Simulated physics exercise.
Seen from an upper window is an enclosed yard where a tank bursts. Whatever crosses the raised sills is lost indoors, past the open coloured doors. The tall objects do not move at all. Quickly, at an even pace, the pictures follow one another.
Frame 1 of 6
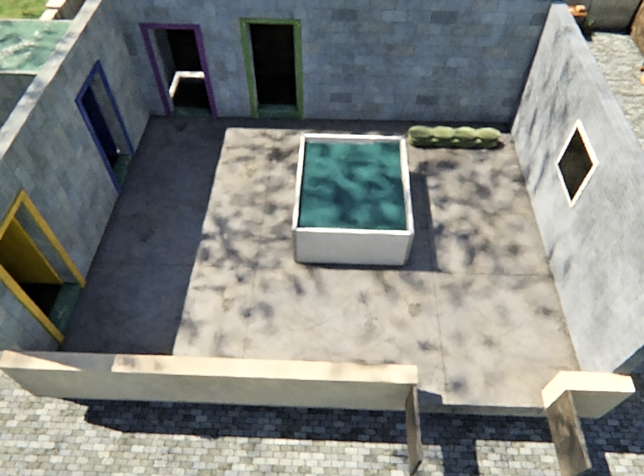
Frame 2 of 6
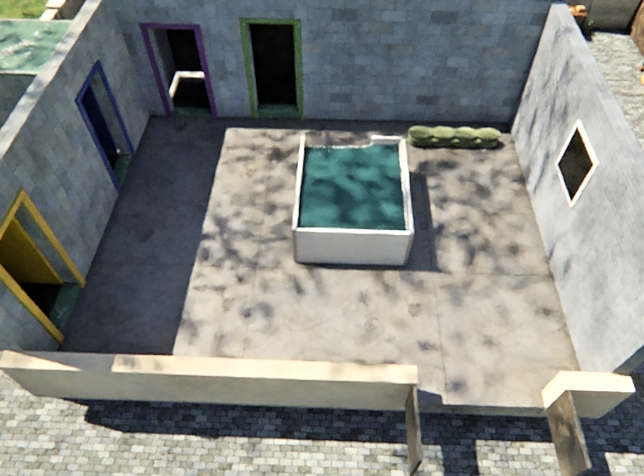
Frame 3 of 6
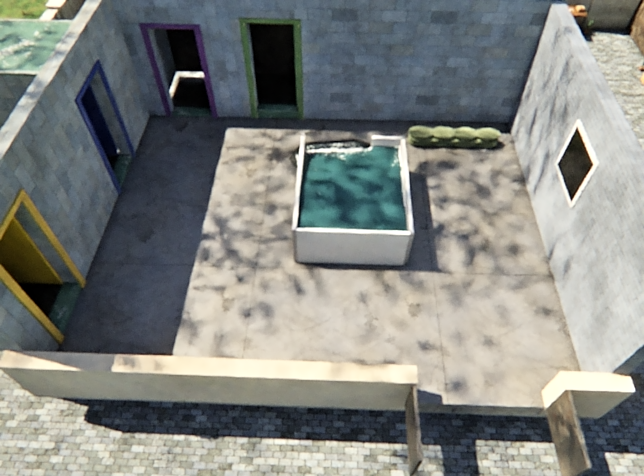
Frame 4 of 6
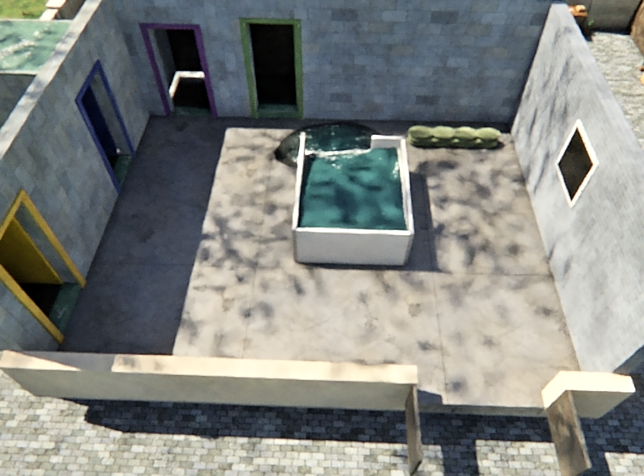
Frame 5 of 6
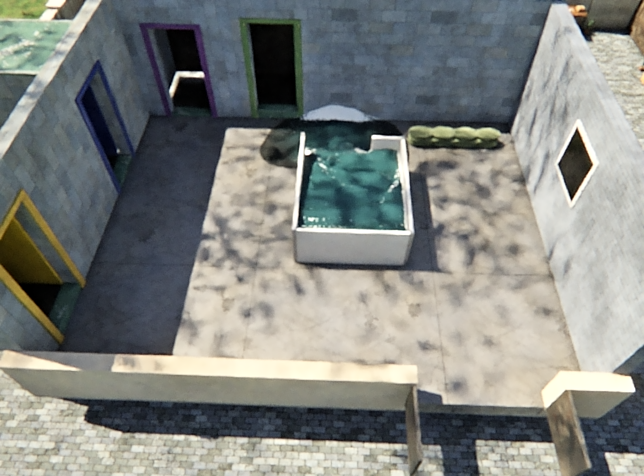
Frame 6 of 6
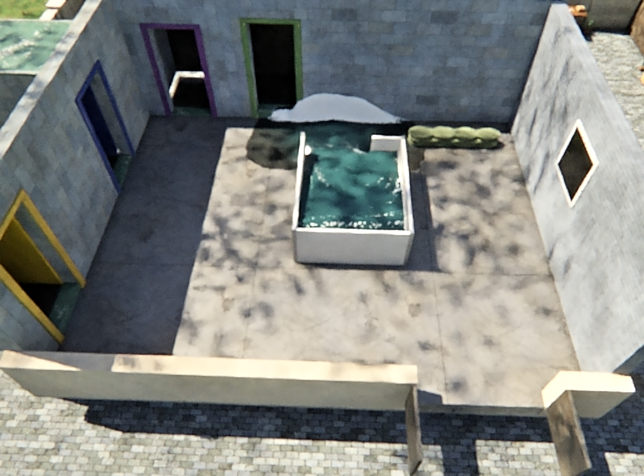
The clip shows a walled yard with coloured doorways and a pale tank of green water, seen from above; the tank's far side opens, and water pours out, spreading across the paving toward the back wall while ripples cross the tank.
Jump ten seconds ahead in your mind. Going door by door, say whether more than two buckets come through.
Through the blue door, more than two; through the purple door, more than two; through the green door, more than two; through the yellow door, two or fewer.
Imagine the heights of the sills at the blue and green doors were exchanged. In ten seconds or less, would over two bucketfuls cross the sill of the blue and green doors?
The blue door stays within, the green door runs over.
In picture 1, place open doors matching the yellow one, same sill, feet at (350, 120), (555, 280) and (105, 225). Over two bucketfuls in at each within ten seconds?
Crosses the line; stays below the line; stays below the line.
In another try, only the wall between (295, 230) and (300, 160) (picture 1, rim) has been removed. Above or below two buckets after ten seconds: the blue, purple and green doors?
In that case the blue one breaks the limit, the purple one breaks the limit and the green one stays within bounds.
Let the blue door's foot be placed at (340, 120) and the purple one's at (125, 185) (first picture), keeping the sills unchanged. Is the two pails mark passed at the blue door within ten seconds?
Checking it, I find the blue door overflows.
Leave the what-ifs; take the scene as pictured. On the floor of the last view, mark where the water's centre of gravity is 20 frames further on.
Around (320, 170).
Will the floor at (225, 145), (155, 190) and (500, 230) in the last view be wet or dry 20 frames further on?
Result, in the order given: Wetted / wetted / wetted.
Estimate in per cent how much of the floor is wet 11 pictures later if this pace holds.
It comes to roughly 25 in a hundred.
A moment on, water covers 15 % of the floor; the blue door not reached, the purple door wet at the sill, nothing in, the green door under two buckets in, the yellow door not reached.
Next, water covers 25 % of the floor; the blue door wet at the sill, nothing in, the purple door under two buckets in, the green door over two buckets in, the yellow door not reached.
Then, water covers 50 % of the floor; the blue door over two buckets in, the purple door under two buckets in, the green door over two buckets in, the yellow door wet at the sill, nothing in.
Later, water covers 80 % of the floor; the blue door over two buckets in, the purple door over two buckets in, the green door far over two buckets in, the yellow door wet at the sill, nothing in.
In the end, water covers 90 % of the floor; the blue door over two buckets in, the purple door far over two buckets in, the green door far over two buckets in, the yellow door wet at the sill, nothing in.
